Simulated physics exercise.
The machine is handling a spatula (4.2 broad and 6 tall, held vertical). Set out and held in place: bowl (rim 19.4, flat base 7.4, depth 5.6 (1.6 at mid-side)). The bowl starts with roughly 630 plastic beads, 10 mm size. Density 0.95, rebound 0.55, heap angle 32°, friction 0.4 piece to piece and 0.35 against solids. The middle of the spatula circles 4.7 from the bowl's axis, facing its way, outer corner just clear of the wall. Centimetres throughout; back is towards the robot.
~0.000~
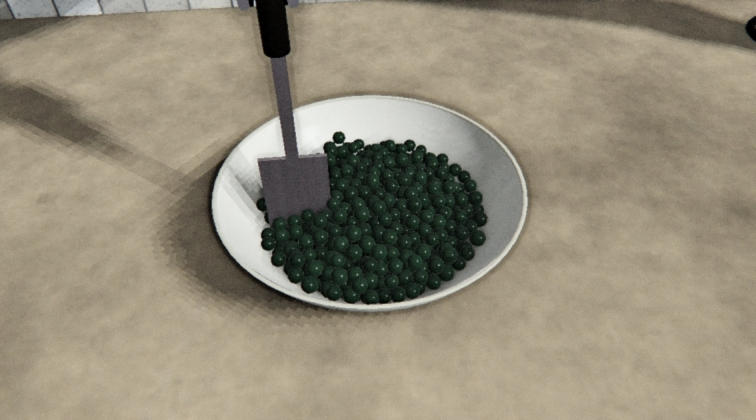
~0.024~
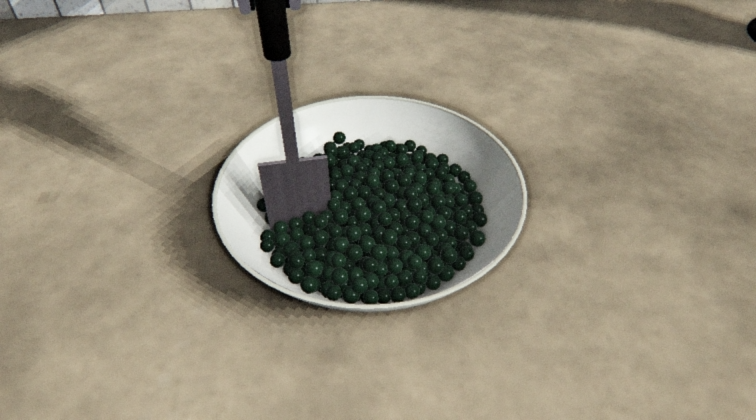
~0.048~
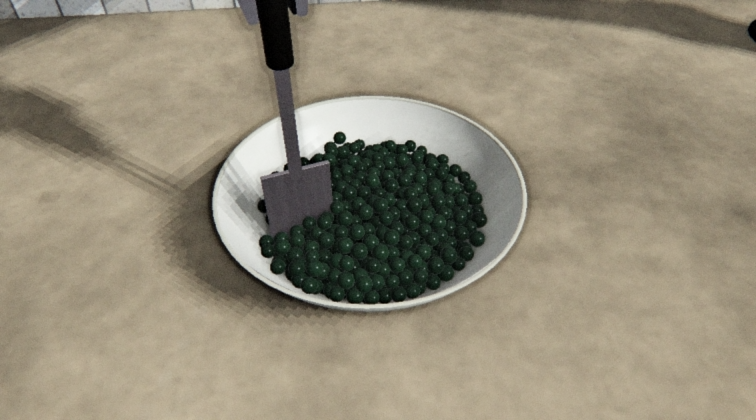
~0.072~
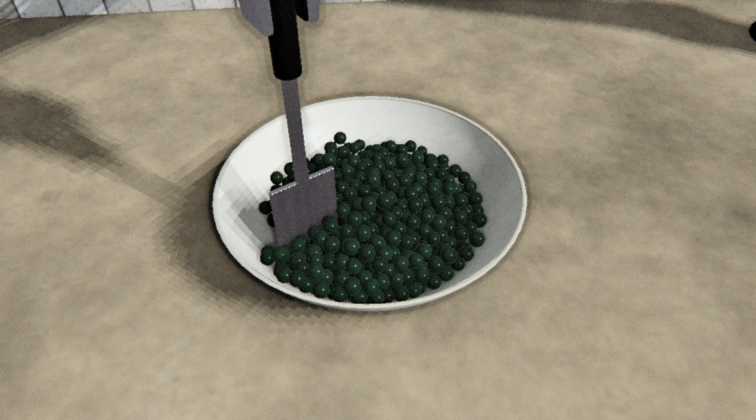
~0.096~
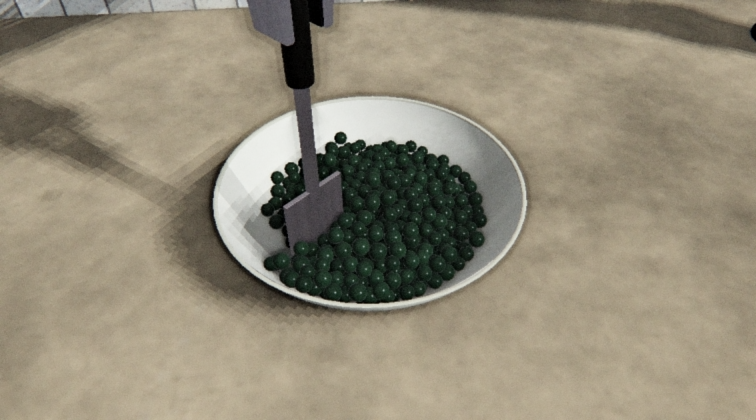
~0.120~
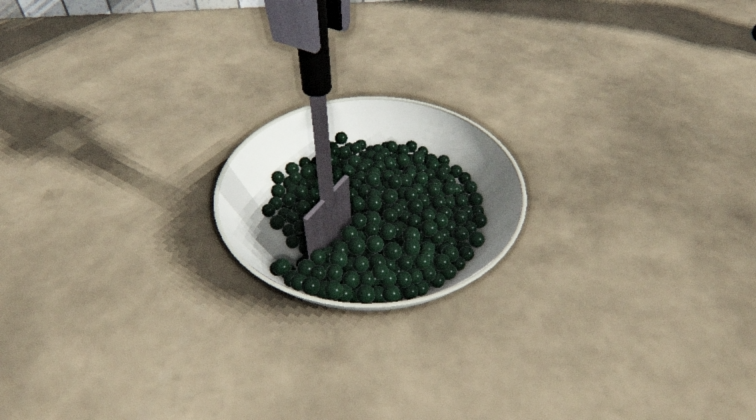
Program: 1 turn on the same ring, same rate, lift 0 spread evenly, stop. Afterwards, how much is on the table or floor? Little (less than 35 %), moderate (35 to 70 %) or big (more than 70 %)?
Share on the table or floor: Little (less than 35 %).
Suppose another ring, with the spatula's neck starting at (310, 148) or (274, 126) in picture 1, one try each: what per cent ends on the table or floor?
About 5 and 20 per cent.
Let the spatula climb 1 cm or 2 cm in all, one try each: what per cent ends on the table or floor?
About 15 and 10 per cent.
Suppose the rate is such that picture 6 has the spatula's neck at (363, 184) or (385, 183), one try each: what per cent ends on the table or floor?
About 35 and 40 per cent.
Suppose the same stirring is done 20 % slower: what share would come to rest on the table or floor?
It would be near 15 per cent.
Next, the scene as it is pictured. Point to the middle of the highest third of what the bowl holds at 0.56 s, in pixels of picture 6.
Near (311, 152).
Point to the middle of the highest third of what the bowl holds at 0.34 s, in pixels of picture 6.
Near (449, 171).
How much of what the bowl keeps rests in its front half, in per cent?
Roughly 65 per cent.
After 0.34 s, 172° round, highest piece 8 above the table; 602 in the bowl, 15 on the table or floor, 13 in flight or on the tool.
After 0.56 s, 290° round, highest piece 8 above the table; 549 in the bowl, 67 on the table or floor, 14 in flight or on the tool.
After 0.87 s, 0° round, highest piece 6 above the table; 507 in the bowl, 120 on the table or floor, 3 in flight or on the tool.
After 1.57 s, 0° round, highest piece 6 above the table; 506 in the bowl, 124 on the table or floor.
In the end, 506 in the bowl, 124 on the table or floor. That is 20 % on the table or floor.
